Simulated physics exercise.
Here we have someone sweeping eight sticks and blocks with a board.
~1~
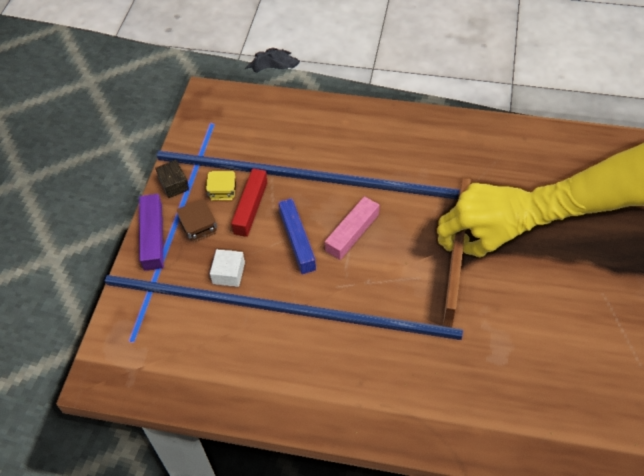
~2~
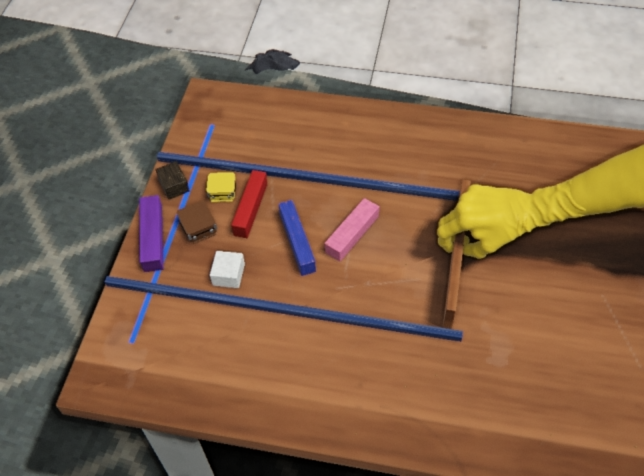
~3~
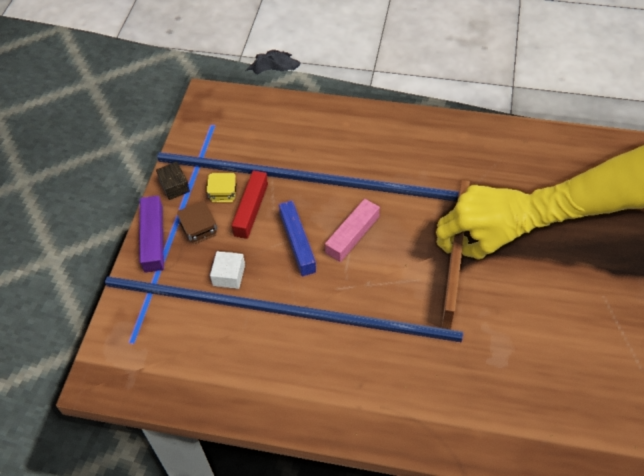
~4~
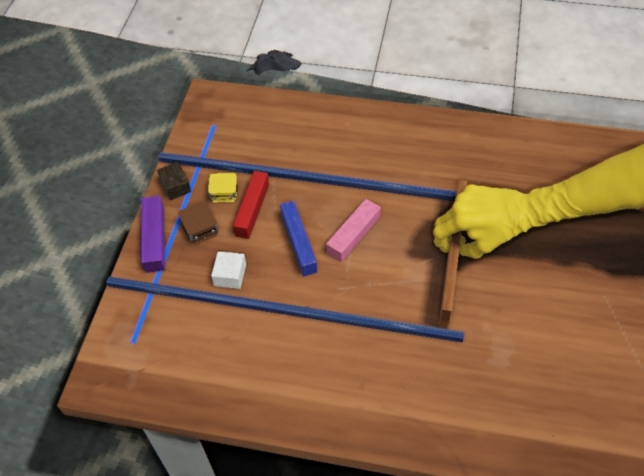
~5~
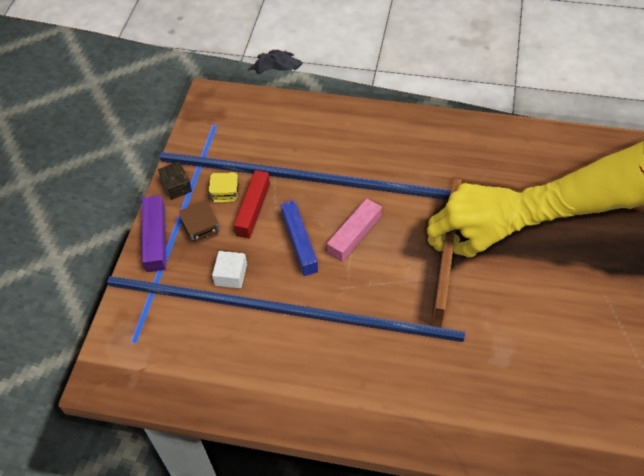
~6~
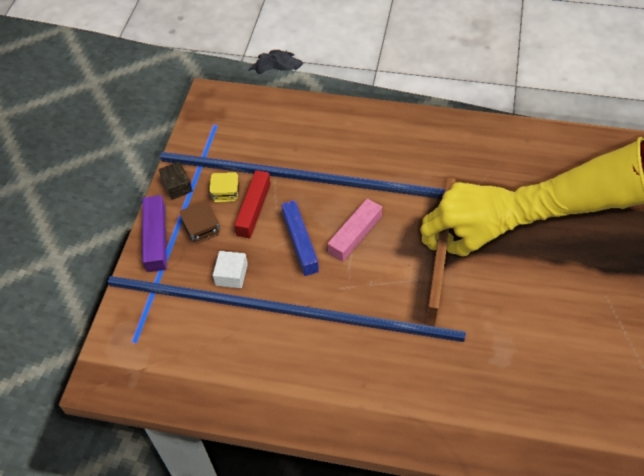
On a wooden table, a yellow-gloved hand slides a board slightly left toward scattered blocks.
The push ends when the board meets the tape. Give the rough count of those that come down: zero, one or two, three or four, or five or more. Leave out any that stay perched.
The number that fall off is three or four.
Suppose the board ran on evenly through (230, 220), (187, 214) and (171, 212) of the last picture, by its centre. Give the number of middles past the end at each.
The counts: 0, 4 and 5.
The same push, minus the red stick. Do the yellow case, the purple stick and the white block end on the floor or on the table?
The yellow case remains up; the purple stick tumbles off; the white block remains up.
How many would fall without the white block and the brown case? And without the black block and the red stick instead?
Fallen: 3, and 2 in the other try.
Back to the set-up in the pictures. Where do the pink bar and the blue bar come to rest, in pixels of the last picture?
Near (174, 204) and (152, 216).
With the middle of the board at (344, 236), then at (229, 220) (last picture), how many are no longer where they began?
The counts are 1 and 8.
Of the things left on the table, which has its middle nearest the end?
That is the red stick.
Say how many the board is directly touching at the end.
That makes 2.
Soon after, none off yet; purple stick at rest near (154, 233); black block at rest near (176, 180); brown case at rest near (200, 223).
Then, none off yet; purple stick at rest near (154, 233); black block at rest near (176, 180); brown case moved a little near (188, 220).
At rest, the number that fall off is three or four; fallen, yellow case, brown case, black block and purple stick.
